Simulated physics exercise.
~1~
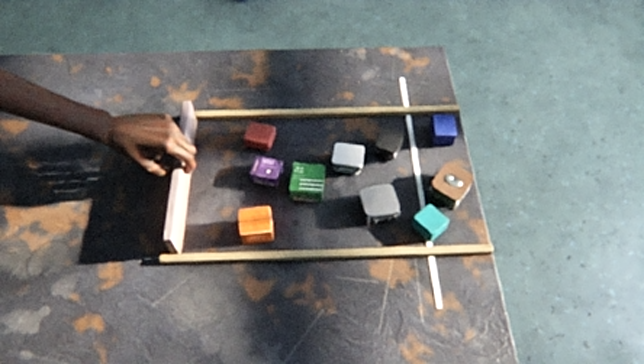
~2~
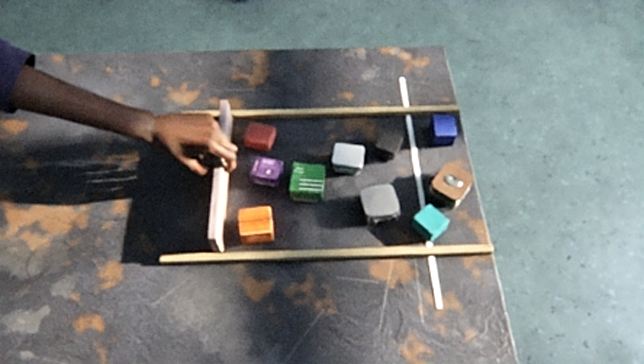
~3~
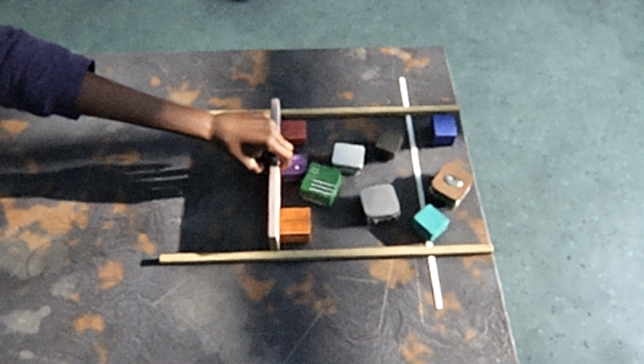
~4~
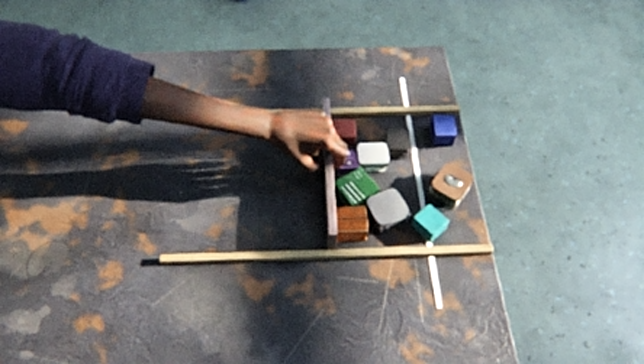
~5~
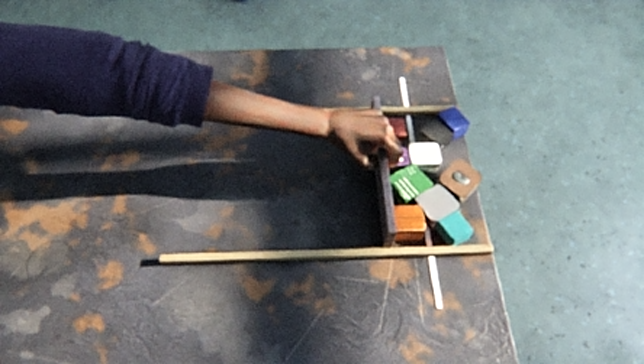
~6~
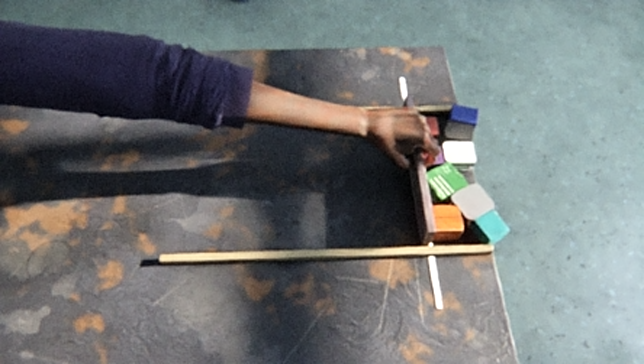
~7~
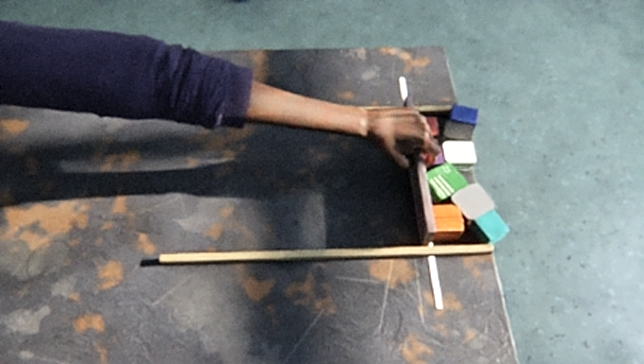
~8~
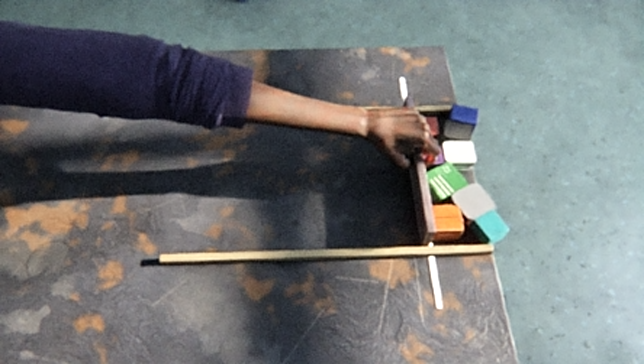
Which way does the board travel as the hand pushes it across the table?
The board moves to the right, toward the edge of the table.
A hand slides an upright board right, bunching blocks at the table's edge as the brown one falls.
